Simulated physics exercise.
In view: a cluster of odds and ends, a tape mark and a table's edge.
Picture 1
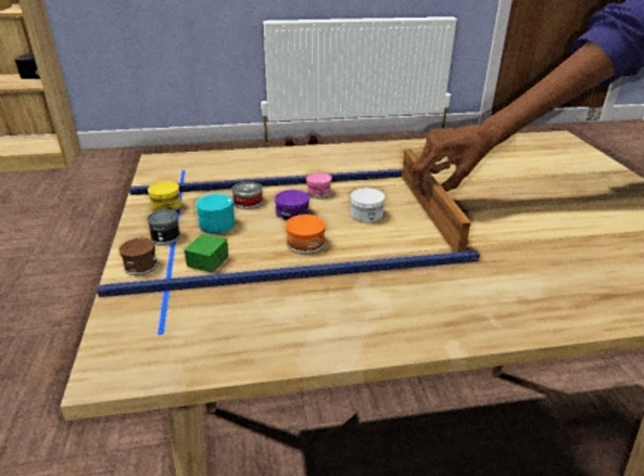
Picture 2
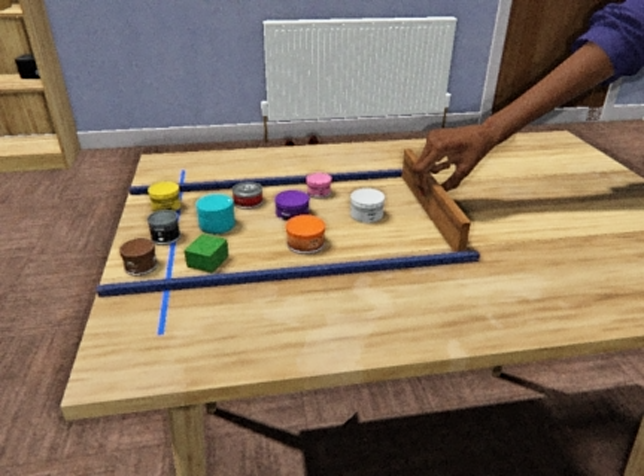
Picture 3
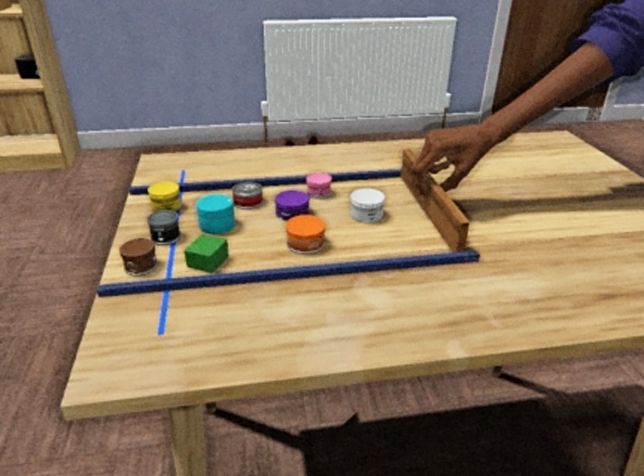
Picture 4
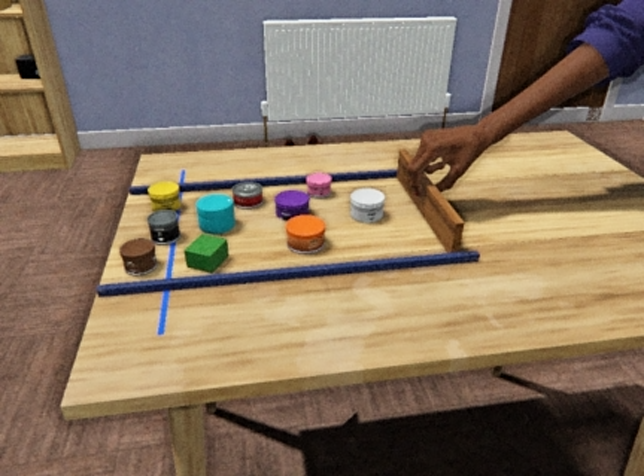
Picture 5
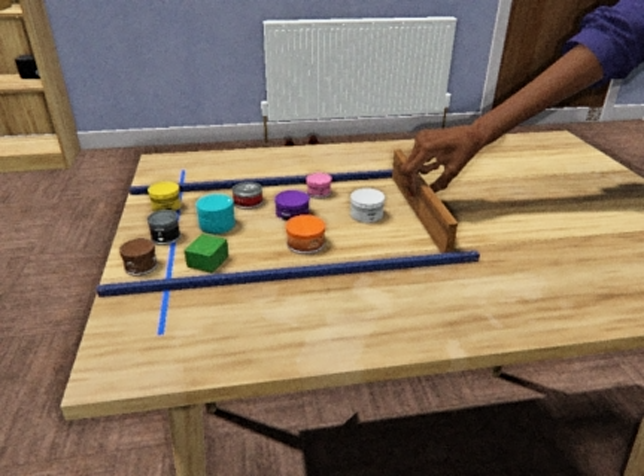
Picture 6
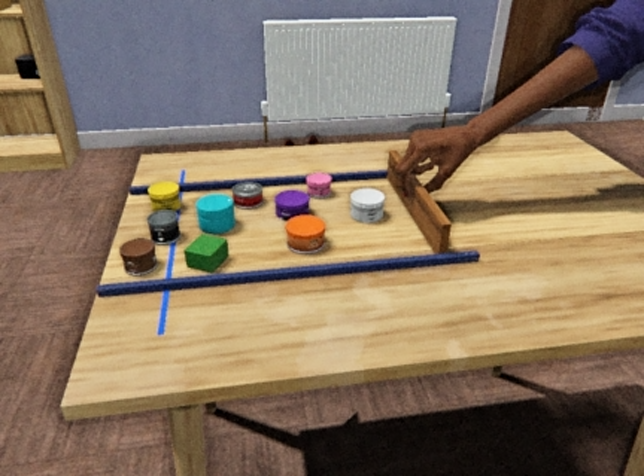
The clip shows colourful tubs, tins and a green block between two dark blue strips on a wooden table, near blue tape, while a hand slides an upright wooden board slightly left and the objects stay still.
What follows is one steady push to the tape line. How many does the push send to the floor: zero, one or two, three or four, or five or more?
As it turns out, the number that fall off is one or two.
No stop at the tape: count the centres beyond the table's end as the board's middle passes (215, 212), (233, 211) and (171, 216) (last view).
In that order 0, 0 and 1.
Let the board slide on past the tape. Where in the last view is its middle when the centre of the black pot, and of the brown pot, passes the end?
About (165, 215), and (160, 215) for the other.
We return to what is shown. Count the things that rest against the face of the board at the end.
That makes 5.
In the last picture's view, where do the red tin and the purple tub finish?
About (137, 199), and the other about (159, 209).
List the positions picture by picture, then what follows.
Brown pot (139, 256); yellow tub (165, 198); black pot (164, 227); board (431, 196); tape (175, 232), in the first frame.
Yellow tub (165, 198); turquoise lid (216, 214), in the second frame.
Black pot (164, 227); red tin (248, 196), in the third frame.
Brown pot (139, 257); purple tub (292, 206), in the fourth frame.
Yellow tub (165, 198); orange tin (306, 235), in the fifth frame.
Brown pot (139, 257); yellow tub (165, 198); black pot (164, 227); board (414, 198); tape (175, 232), in the sixth frame.
Soon after, none off yet; brown pot at rest near (139, 257); yellow tub at rest near (165, 198); black pot at rest near (164, 227).
By the end, the number that fall off is one or two; fallen, yellow tub.
